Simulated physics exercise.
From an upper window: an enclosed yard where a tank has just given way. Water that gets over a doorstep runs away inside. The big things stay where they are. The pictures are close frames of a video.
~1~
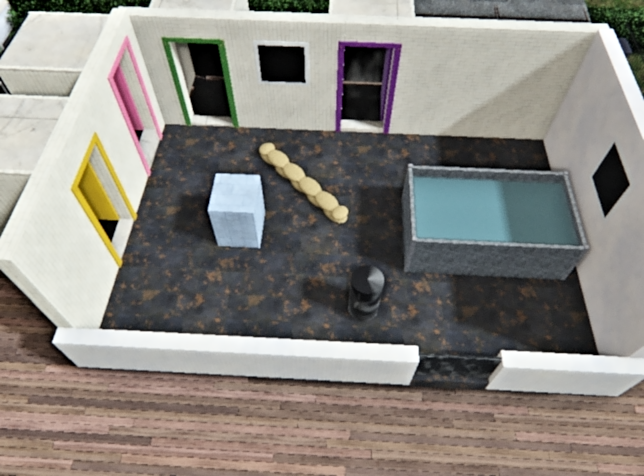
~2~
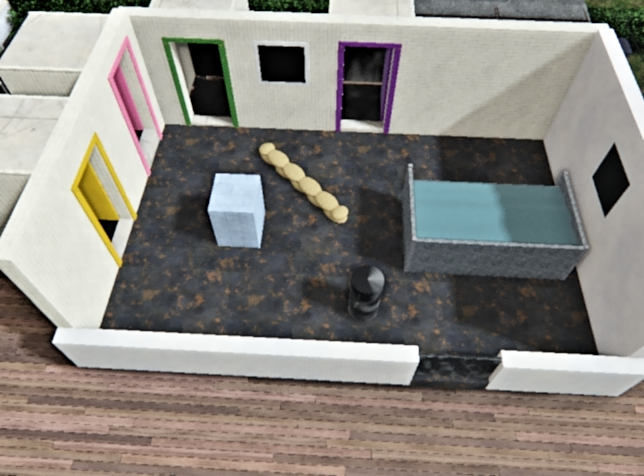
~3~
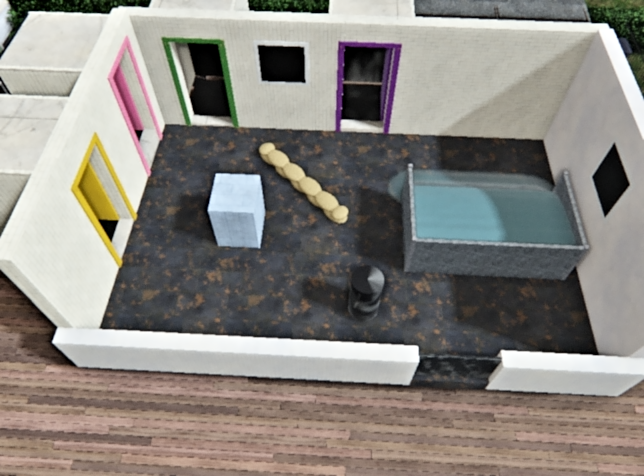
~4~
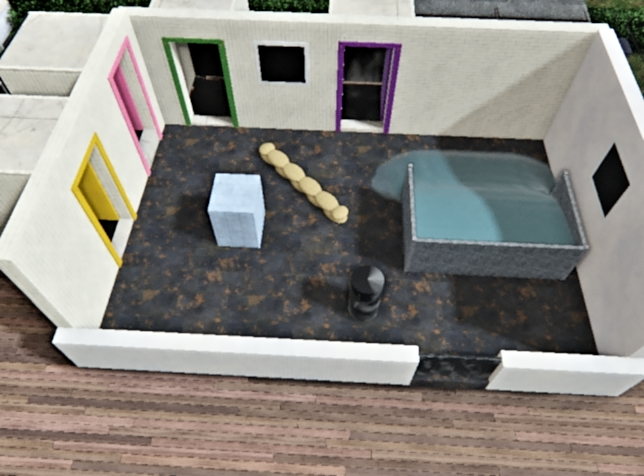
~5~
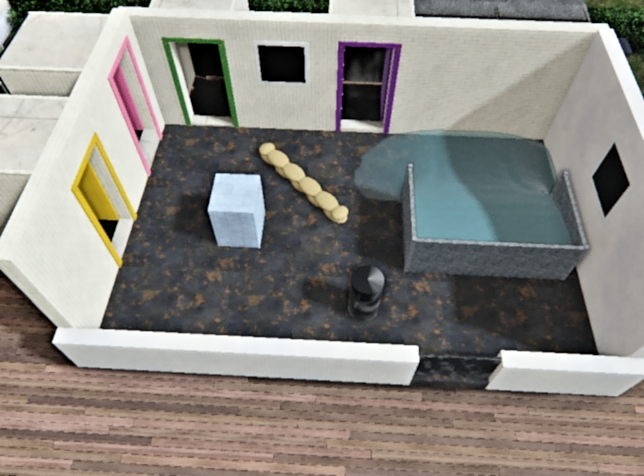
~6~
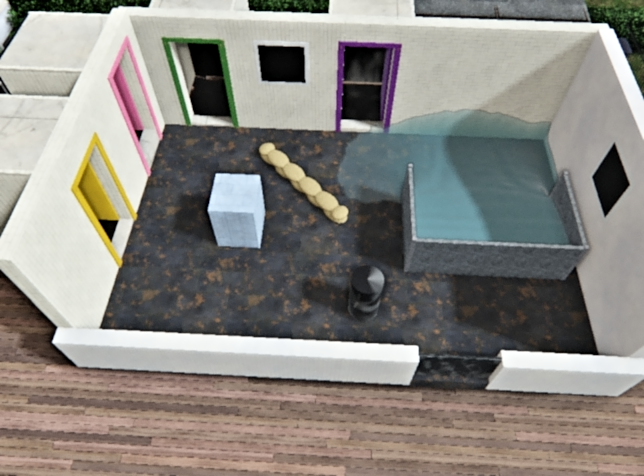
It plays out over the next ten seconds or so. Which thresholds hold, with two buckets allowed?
One by one: The green door lets in a lot; the yellow door admits no more than that; the purple door lets in a lot; the pink door admits no more than that.
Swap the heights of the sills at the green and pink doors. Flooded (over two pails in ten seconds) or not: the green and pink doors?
Then: The green door stays under; the pink door passes that mark.
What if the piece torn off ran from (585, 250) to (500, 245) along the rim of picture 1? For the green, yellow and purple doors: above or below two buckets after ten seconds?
Green door is over; yellow door lets more in; purple door takes less.
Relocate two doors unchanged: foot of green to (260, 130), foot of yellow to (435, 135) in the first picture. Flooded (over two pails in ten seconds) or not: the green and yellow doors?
My reading: The green door lets more in, the yellow door passes that mark.
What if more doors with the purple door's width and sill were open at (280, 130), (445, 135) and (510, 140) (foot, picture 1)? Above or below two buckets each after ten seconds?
In turn: Goes over, is over, goes over.
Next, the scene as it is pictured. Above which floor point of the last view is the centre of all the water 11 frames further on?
Close to (448, 177).
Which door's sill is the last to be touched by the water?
I say the yellow-painted one.
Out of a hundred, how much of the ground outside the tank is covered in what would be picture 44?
About 80 per cent.
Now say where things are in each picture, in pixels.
The first frame shows still water in the tank at (492, 208).
In the second frame, water pours out on the tank's far side and has run to a hidden place.
In the third frame, the front is at (394, 182), out from the gap on the tank's far side.
In the fourth frame, the front is at (381, 170), out from the gap on the tank's far side.
In the fifth frame, water pours out on the tank's far side and has run to (367, 157).
In the sixth frame, water pours out on the tank's far side and has run to (364, 133).
A moment on, water covers 25 % of the floor; the green door not reached, the yellow door not reached, the purple door under two buckets in, the pink door not reached.
Next, water covers 30 % of the floor; the green door wet at the sill, nothing in, the yellow door not reached, the purple door over two buckets in, the pink door not reached.
Then, water covers 55 % of the floor; the green door under two buckets in, the yellow door wet at the sill, nothing in, the purple door far over two buckets in, the pink door wet at the sill, nothing in.
Later, water covers 80 % of the floor; the green door over two buckets in, the yellow door wet at the sill, nothing in, the purple door far over two buckets in, the pink door wet at the sill, nothing in.
In the end, water covers 95 % of the floor; the green door over two buckets in, the yellow door under two buckets in, the purple door far over two buckets in, the pink door wet at the sill, nothing in.
